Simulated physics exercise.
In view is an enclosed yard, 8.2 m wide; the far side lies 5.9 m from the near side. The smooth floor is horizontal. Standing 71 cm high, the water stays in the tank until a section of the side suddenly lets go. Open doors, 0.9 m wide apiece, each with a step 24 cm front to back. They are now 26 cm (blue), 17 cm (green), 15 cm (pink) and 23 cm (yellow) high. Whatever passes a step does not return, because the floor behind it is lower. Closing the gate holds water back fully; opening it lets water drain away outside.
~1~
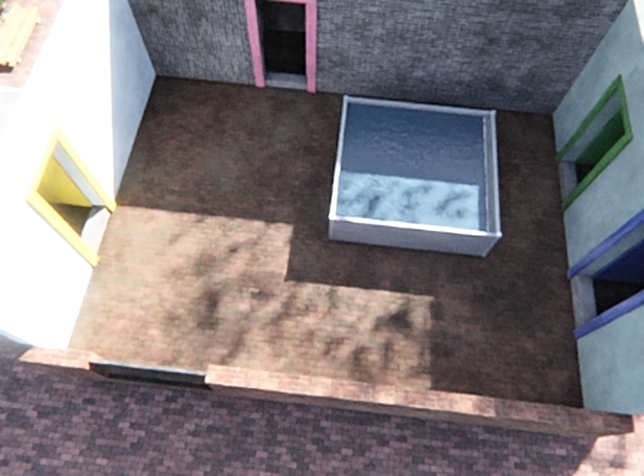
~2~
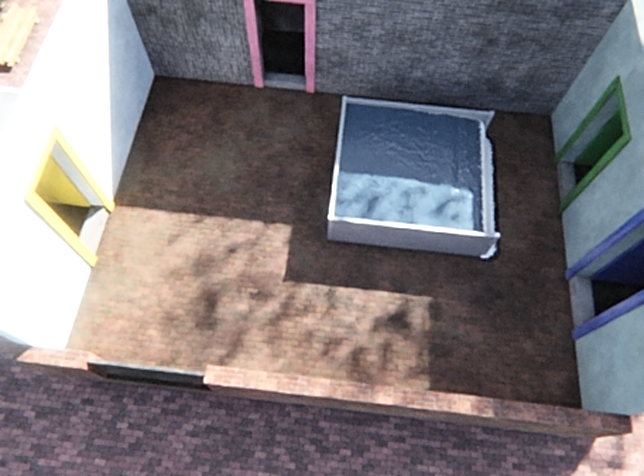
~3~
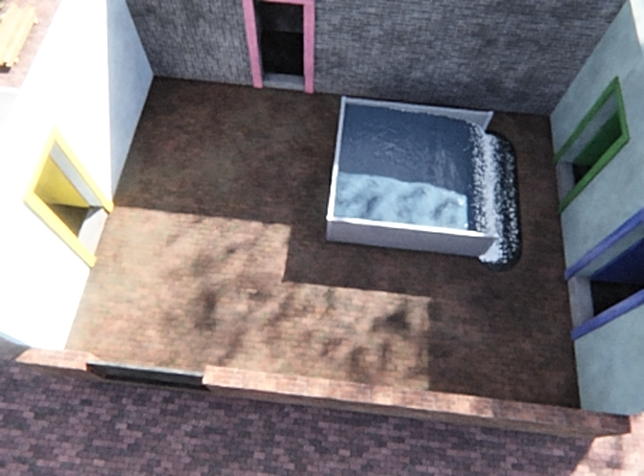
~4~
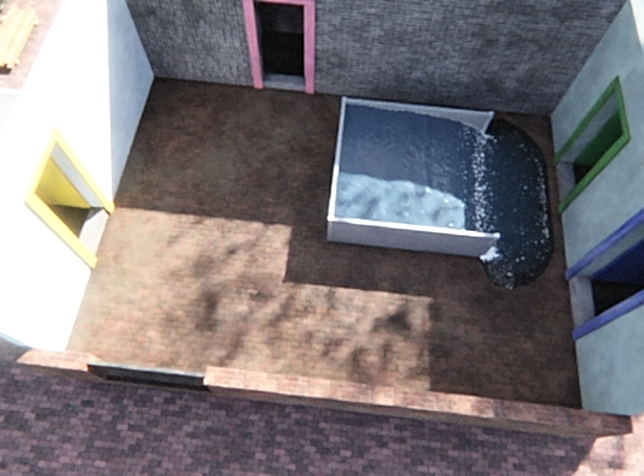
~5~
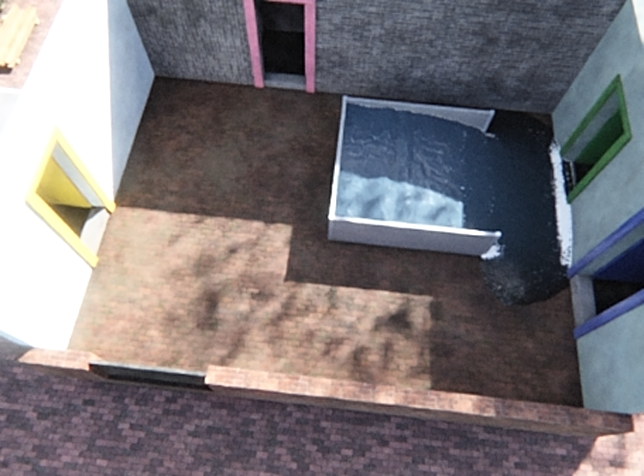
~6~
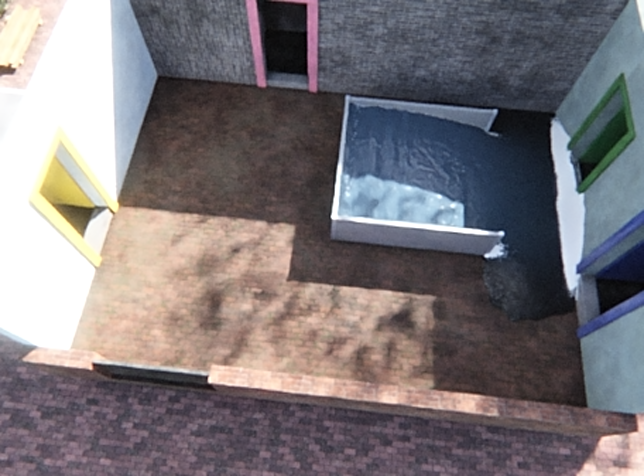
Water stands still in a white-rimmed tank, then pours out through its open right side in an enclosed brick-floored yard seen from high above. A yellow doorway is on the left, a pink one in the grey back wall, and green and blue ones on the right. The dark water spreads rightward with a foamy edge, meets the right wall and widens toward the near side, while the view shifts very slightly at the end.
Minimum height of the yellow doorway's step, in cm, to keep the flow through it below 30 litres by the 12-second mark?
Roughly 12 cm.
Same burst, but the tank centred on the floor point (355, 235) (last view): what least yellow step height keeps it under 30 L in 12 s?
Roughly 8.5 centimetres.
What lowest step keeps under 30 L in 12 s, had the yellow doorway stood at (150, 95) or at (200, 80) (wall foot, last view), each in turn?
Roughly 18 cm for the first and 7.5 cm for the second.
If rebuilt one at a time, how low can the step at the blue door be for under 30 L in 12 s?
Blue door - some 19 centimetres.
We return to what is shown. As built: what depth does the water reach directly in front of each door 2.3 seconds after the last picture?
Depths in cm: Blue 22, green 37, pink 0, yellow 0.
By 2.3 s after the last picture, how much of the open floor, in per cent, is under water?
Close to 35 per cent is wet.
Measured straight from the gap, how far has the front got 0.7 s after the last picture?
Distance from gap: Approx. 4.0 m.
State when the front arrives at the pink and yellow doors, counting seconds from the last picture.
Arrival times: Pink at 2.4 seconds, yellow at 4.5 seconds.
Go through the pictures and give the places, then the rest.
The first frame shows still water, 71 cm deep, in the tank at (416, 165); the yellow door at (80, 207) is dry.
In the second frame, the gap is at (482, 188), the front 0.2 m out at (494, 253); the back of the tank holds 71 cm.
In the third frame, water pours out at (481, 189) and has run 0.7 m, to (516, 253); about 13 cm deep outside, 71 cm at the back.
In the fourth frame, the gap is at (481, 189), the front 1.3 m out at (550, 239); the back of the tank holds 71 cm.
In the fifth frame, the gap is at (482, 188), the front 1.6 m out at (571, 200); the back of the tank holds 71 cm.
In the sixth frame, the front is at (581, 200), 1.7 m from the gap at (485, 188); 5.9 m2 of floor is wet, 67 cm left at the back; 6.7 m in a straight line remain to the yellow door at (83, 207).
Then, 0.7 s after the last picture water covers 15 % of the floor, deepest (52 cm) near (561, 211); it has not reached the yellow door.
Then, 2.3 s after the last picture water covers 35 % of the floor, deepest (42 cm) near (552, 118); it has not reached the yellow door.
Then, 11.3 s after the last picture water covers 100 % of the floor, deepest (14 cm) near (321, 96); 10 cm at the yellow door, 0 litres in over its 23 cm step.
At the yellow door as built, the water peaked near 19 cm, 5.9 s after the last picture.
With a step of 10 cm, 54 litres would have come in within the 12 s; with 13.5 cm, 20 litres. So under 30 litres takes about 12 cm.
